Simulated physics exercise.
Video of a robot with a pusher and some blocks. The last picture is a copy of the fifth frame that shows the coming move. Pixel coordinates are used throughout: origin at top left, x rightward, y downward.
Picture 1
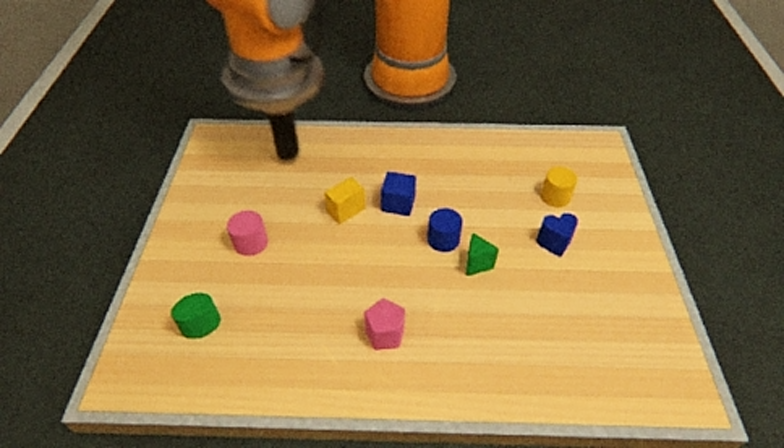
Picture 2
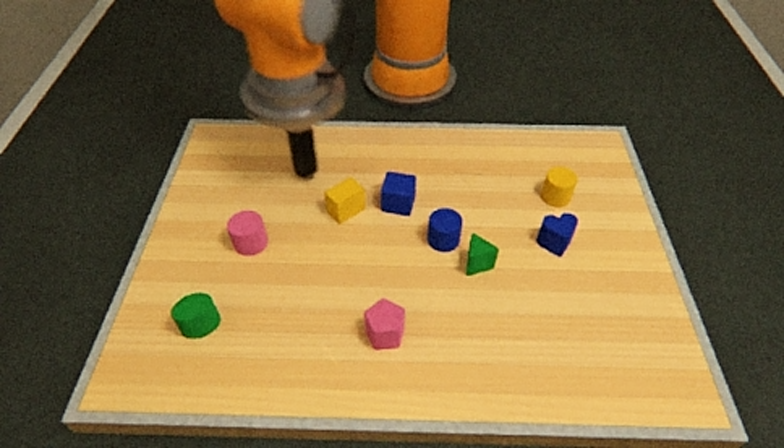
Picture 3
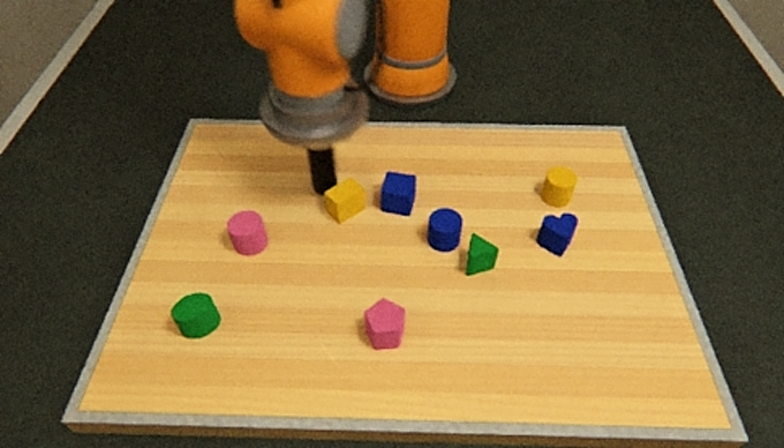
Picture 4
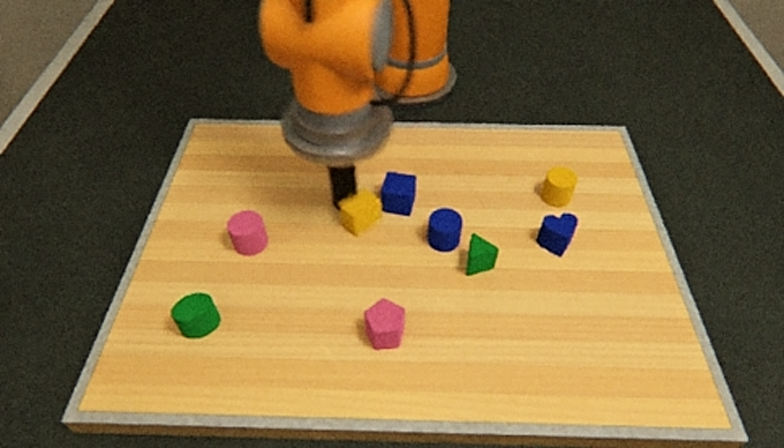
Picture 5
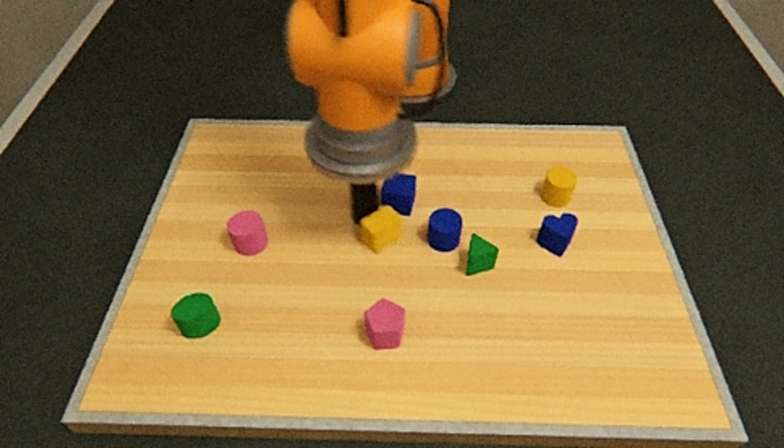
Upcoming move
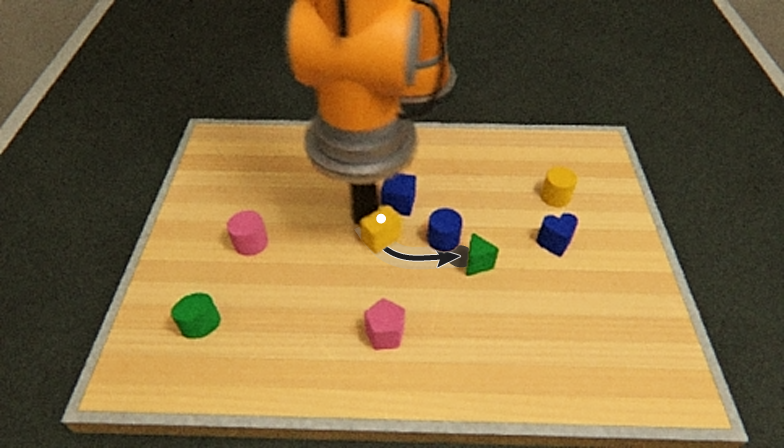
A robot arm moves down to the yellow block and pushes it toward the lower right.
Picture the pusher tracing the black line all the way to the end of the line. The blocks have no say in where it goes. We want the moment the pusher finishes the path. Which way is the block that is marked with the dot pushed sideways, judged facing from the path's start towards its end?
The shift is rightward.
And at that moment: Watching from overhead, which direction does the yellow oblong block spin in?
Clockwise.
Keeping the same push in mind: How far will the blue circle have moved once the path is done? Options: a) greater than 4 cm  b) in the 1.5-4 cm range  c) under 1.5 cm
The correct letter is b.
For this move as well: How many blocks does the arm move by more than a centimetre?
Expect two.
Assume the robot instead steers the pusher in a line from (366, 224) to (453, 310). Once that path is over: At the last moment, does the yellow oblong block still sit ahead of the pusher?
I believe so.
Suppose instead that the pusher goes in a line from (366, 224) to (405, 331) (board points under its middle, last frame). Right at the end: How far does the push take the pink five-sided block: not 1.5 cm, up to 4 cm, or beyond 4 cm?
It shifts 1.5 to 4 cm.
The line goes from (366, 224) through (386, 249) and (422, 258) to (460, 256); the dot is on the yellow oblong block.
The first path, step by step. One third of the way, pusher (386, 242); yellow oblong block (407, 242), turned 20° anticlockwise.
Two thirds of the way, pusher (422, 251); yellow oblong block (437, 258), turned 25° clockwise.
At the end, pusher (461, 249); yellow oblong block (441, 259), turned 35° clockwise; blue square piece unmoved; blue circle (461, 212); green triangular block (486, 247), turned 15° clockwise.
